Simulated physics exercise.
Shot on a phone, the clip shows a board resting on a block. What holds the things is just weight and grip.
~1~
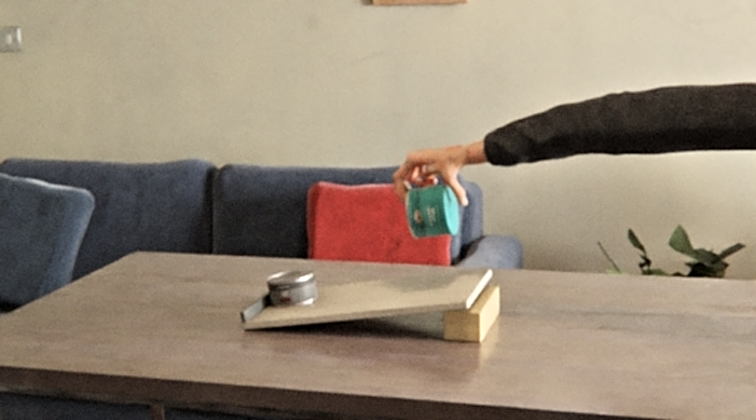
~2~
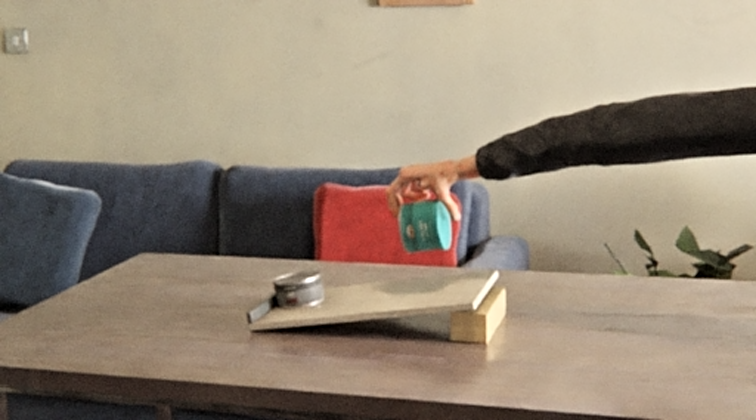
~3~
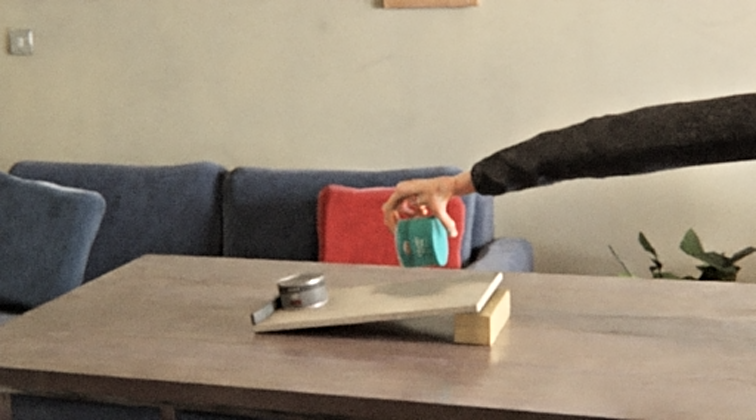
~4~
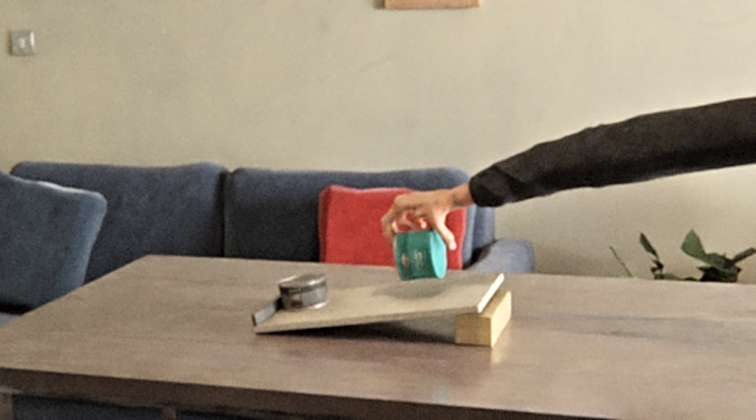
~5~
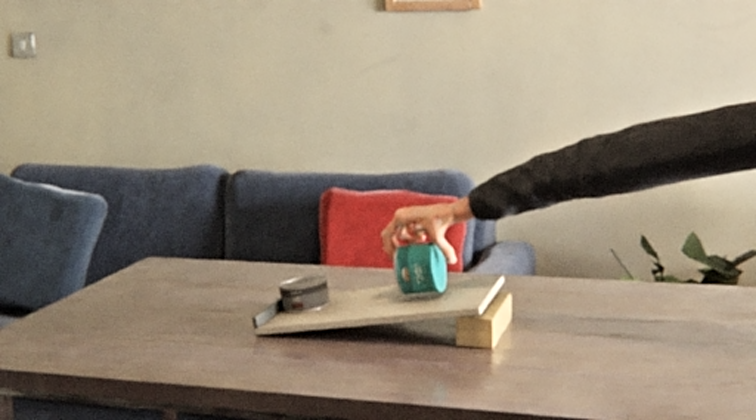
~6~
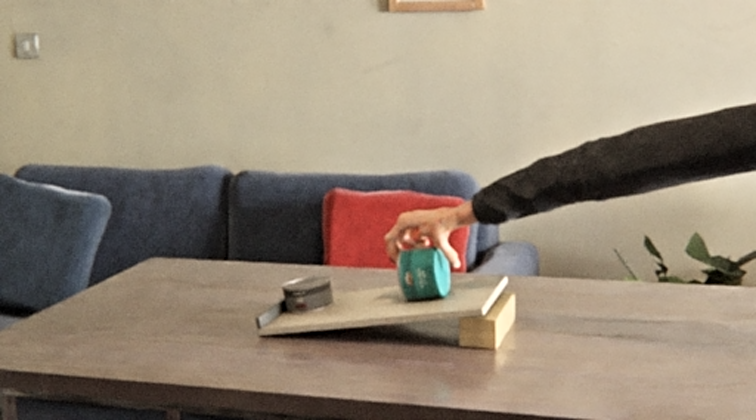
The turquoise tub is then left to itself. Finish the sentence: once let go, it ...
Stays in place.
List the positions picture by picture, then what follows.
The first picture shows still above its spot; turquoise tub (432, 211); grey tub (293, 288).
The second picture shows still above its spot; turquoise tub (425, 226); grey tub (299, 289).
The third picture shows still above its spot; turquoise tub (421, 242); grey tub (303, 291).
The fourth picture shows still above its spot; turquoise tub (420, 255); grey tub (304, 292).
The fifth picture shows still above its spot; turquoise tub (420, 269); grey tub (305, 294).
The sixth picture shows in place under the hand; turquoise tub (423, 273); grey tub (308, 295).
Then, 0.20 s on from there, no change.
Then, 0.50 s on from there, turquoise tub resting near (423, 273).
In the end, both unmoved. At the end, from the last picture's camera, turquoise tub near (423, 273). The turquoise tub stays where it is put.
